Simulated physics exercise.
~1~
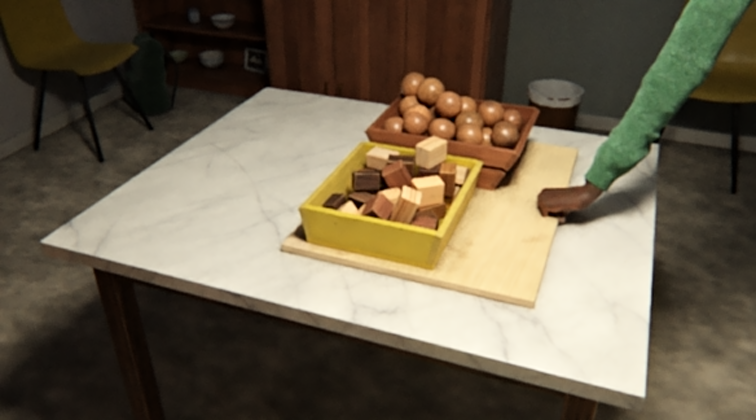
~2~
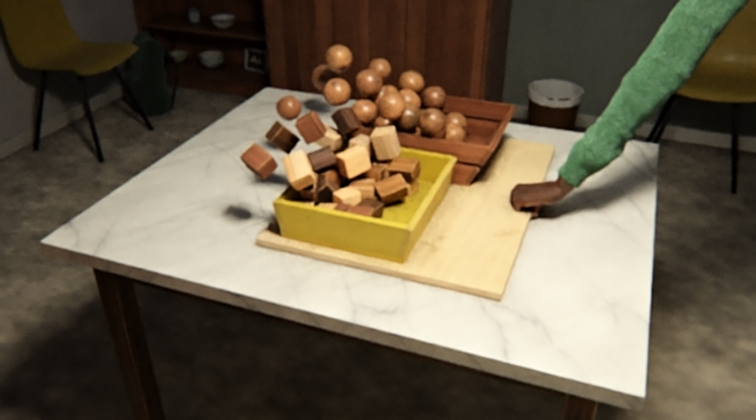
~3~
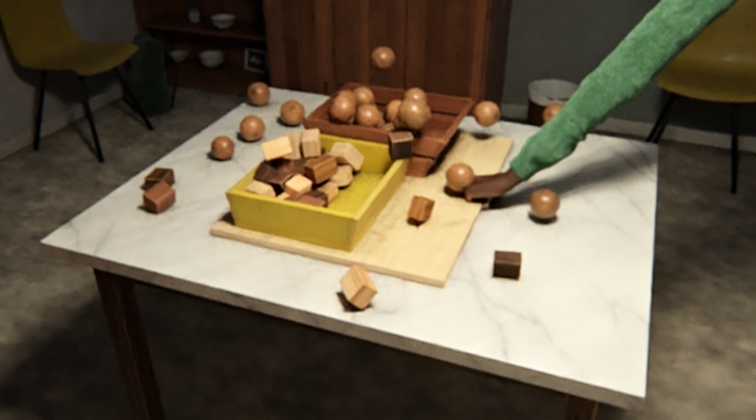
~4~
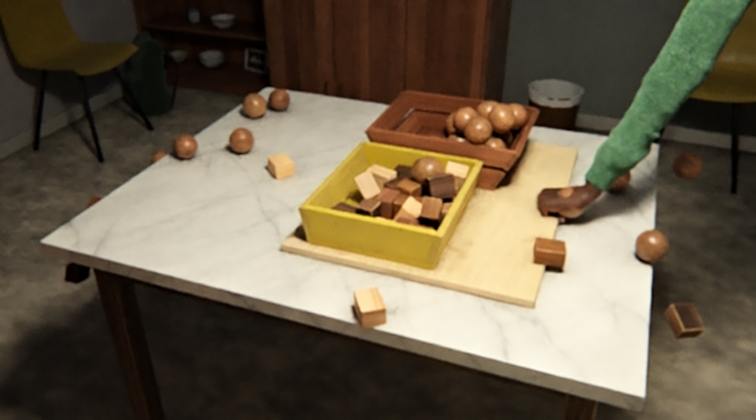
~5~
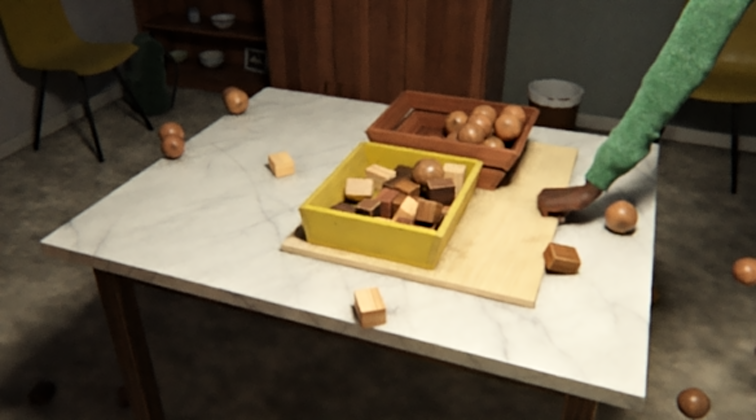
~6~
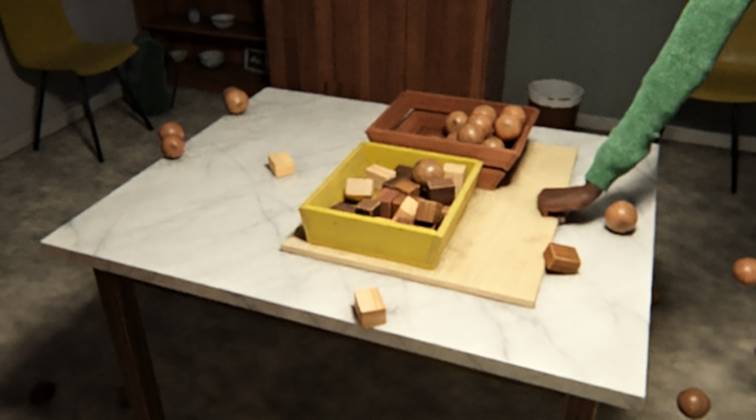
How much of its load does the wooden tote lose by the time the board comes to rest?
It loses well over a sixth of its balls, with a much smaller group left at one end of the tote.
